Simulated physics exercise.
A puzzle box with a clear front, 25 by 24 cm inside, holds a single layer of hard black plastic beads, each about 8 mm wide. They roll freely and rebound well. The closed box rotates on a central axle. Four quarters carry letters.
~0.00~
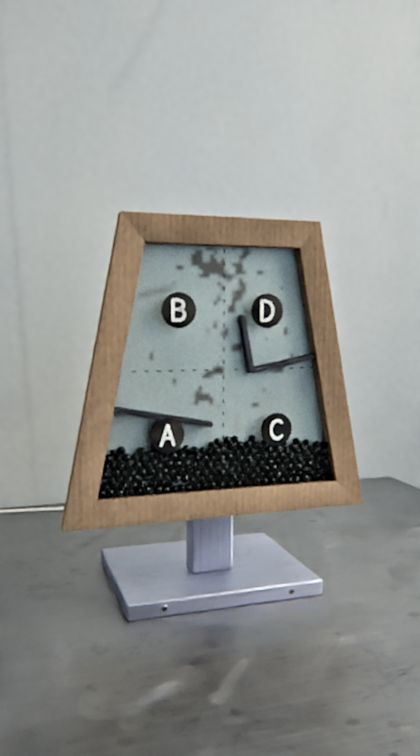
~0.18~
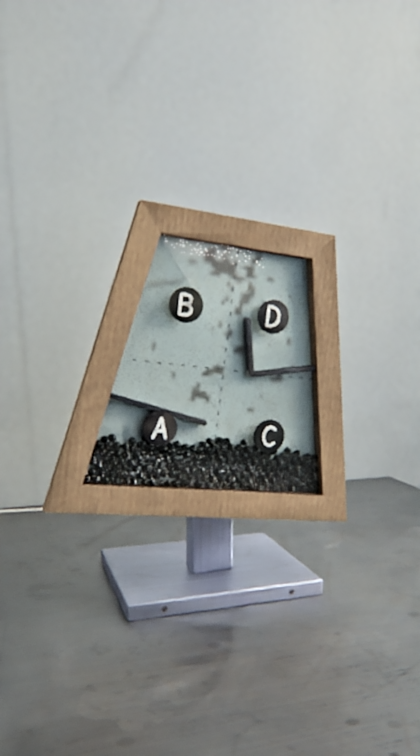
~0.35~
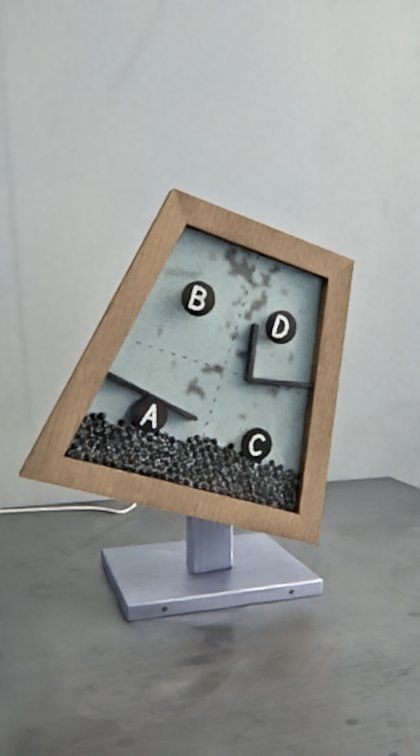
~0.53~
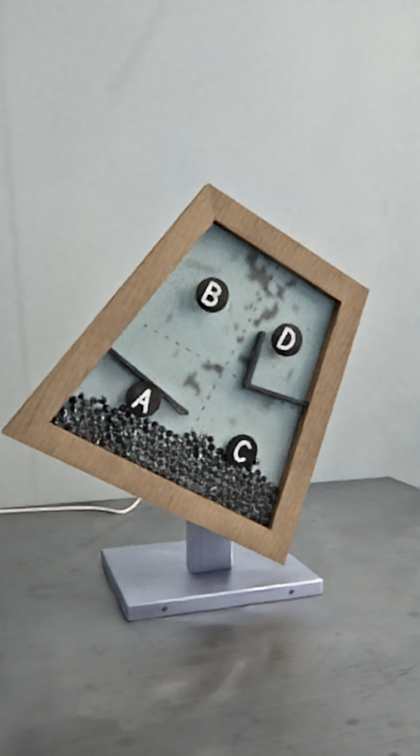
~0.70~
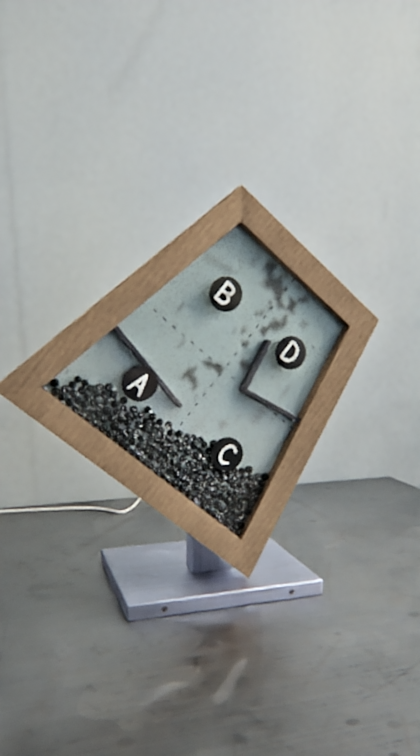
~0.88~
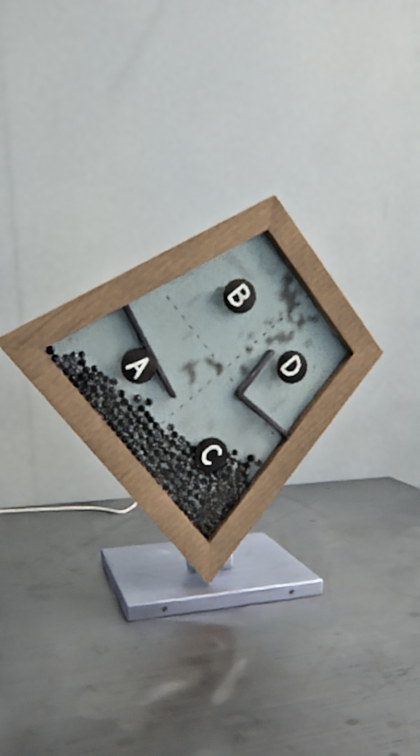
A wooden-framed box with a clear front, mounted on a pale stand, turned steadily clockwise well onto its corner, while the black beads inside shifted and sloped along its lower left side beneath lettered discs.
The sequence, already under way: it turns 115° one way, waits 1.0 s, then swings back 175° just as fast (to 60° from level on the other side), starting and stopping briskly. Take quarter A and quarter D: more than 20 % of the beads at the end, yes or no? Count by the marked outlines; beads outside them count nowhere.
A yes, D no.
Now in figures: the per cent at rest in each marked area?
Quarter A: 75; quarter B: 0; quarter C: 25; quarter D: 0.
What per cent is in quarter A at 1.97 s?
About 0 per cent.
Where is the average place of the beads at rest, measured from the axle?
Some 6 cm right and 8 cm below.
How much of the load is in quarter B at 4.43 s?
Some 0 per cent.
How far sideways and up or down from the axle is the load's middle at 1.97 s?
Some 9 cm left and 3 cm below.
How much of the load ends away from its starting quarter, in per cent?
About 30 per cent.
By 1.97 s, it stands 115° clockwise; the beads' middle is 9 cm left of and 3 cm below the centre; C 100 %.
By 4.43 s, it stands 27° clockwise; the beads' middle is 3 cm right of and 9 cm below the centre; A 5 %, C 95 %, D 5 %.
By 5.88 s, it stands 60° anticlockwise; the beads' middle is 6 cm right of and 8 cm below the centre; A 75 %, C 25 %.
Settled by 6.7 s, it stands 60° anticlockwise; A 75 %, B 0 %, C 25 %, D 0 %.
